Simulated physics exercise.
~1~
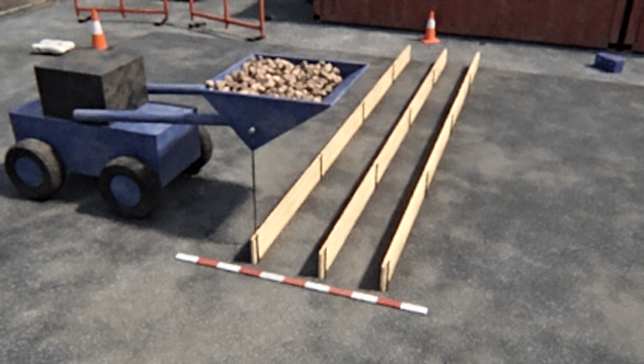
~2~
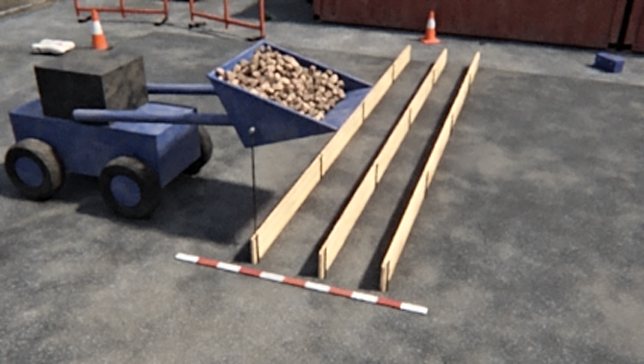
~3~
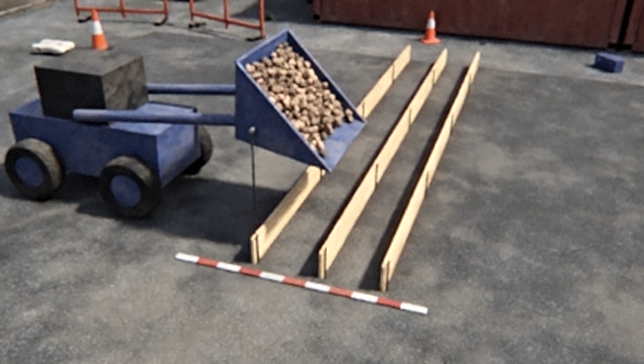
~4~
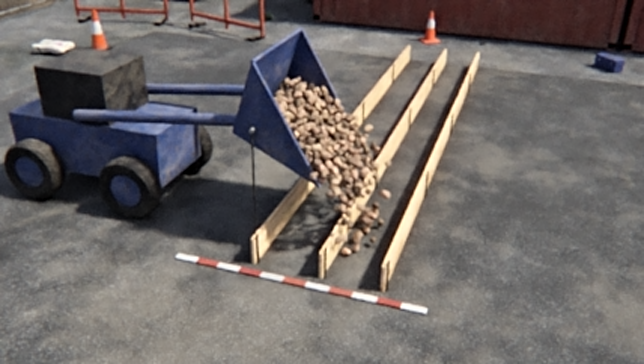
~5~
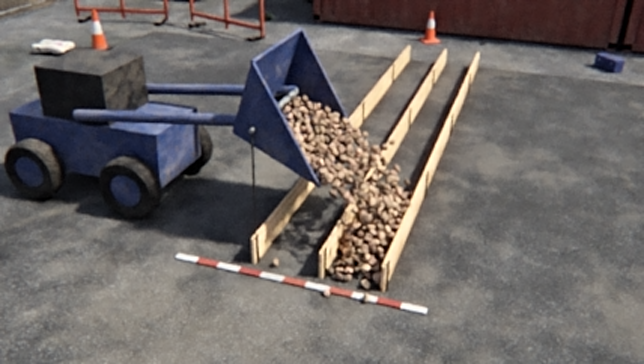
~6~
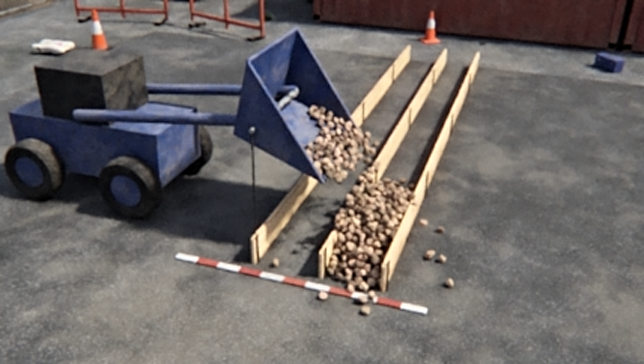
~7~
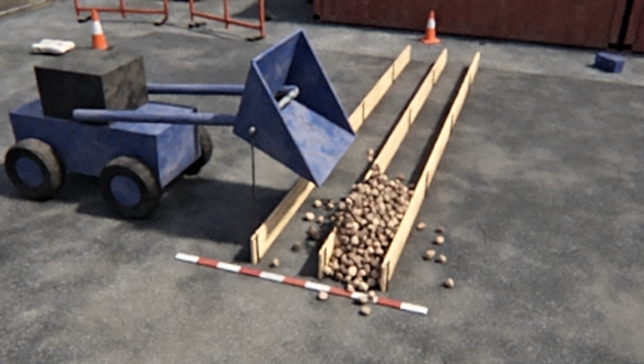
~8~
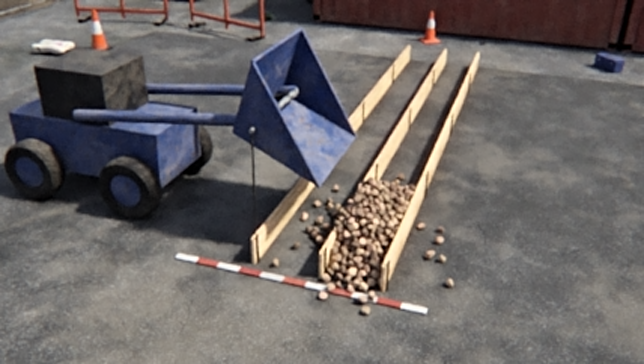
On a paved yard, a blue loader tips brown stones mostly into the far plank bay.
